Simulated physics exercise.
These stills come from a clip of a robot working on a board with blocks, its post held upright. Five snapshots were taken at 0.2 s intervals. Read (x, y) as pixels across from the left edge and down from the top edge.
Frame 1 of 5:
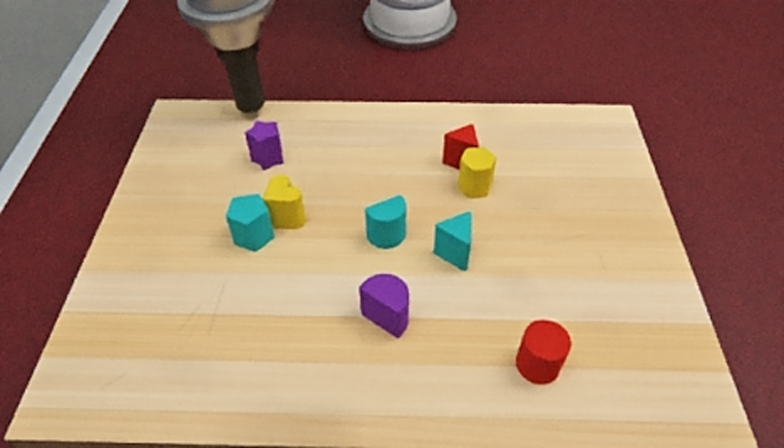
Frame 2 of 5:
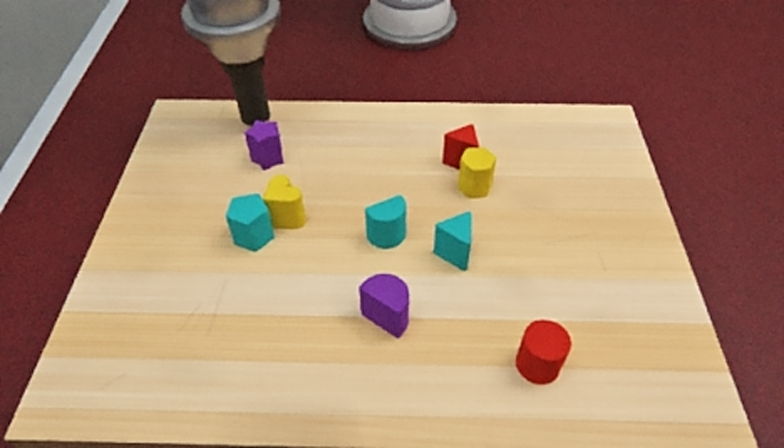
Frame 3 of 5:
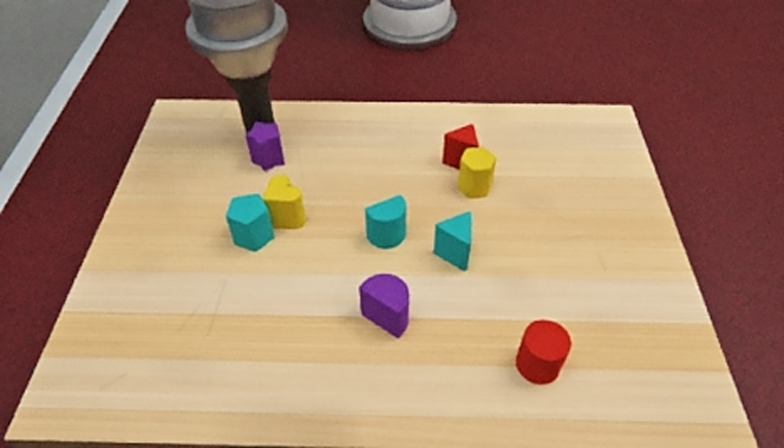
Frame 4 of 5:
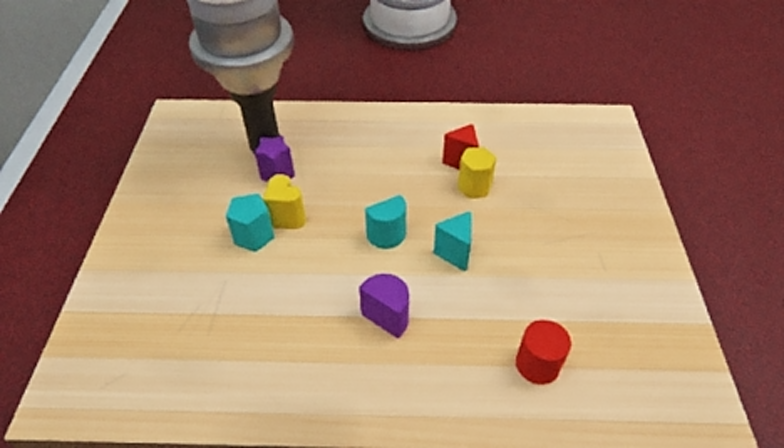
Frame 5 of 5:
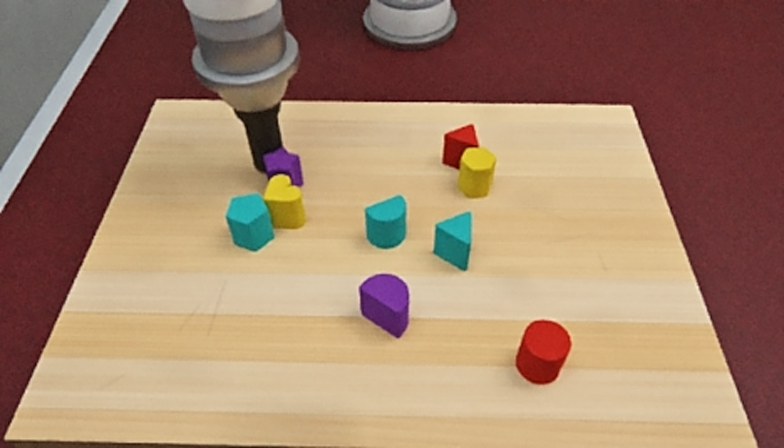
A robot arm with a dark post reaches over the far left of a pale wooden board on a dark red surface, seen from above at an angle by a still camera. Purple, yellow and turquoise blocks sit left and centre, with red and yellow ones to the right. The post moves nearer, meets the purple star and pushes it slightly rightward toward the viewer, beside the yellow heart.
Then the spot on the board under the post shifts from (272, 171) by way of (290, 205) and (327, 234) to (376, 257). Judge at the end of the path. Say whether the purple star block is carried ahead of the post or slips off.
I think the post keeps pushing the purple star block along right to the end.
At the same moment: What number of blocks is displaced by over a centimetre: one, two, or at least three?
Moved: More than two.
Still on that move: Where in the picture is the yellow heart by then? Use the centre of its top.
Its top middle will sit at (304, 247).
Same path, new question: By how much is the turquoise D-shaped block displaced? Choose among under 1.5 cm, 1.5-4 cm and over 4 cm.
Movement: 1.5 to 4 cm.
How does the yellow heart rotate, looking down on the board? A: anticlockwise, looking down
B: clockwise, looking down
B - clockwise, looking down.
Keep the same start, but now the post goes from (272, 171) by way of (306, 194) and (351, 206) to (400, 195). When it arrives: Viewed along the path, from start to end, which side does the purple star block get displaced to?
Well, taking the path from its start to its end as straight ahead, the purple star block moves to the right.
The first path, step by step. One third of the way, post at (289, 197); purple star block at (302, 195); yellow heart at (295, 224), turned 15° clockwise.
Two thirds of the way, post at (327, 226); purple star block at (343, 226); yellow heart at (304, 247), turned 80° clockwise.
At the end, post at (375, 248); turquoise pentagon not moved; purple star block at (386, 254), turned 15° clockwise; yellow heart at (304, 247), turned 80° clockwise; turquoise D-shaped block at (408, 209), turned 35° anticlockwise.
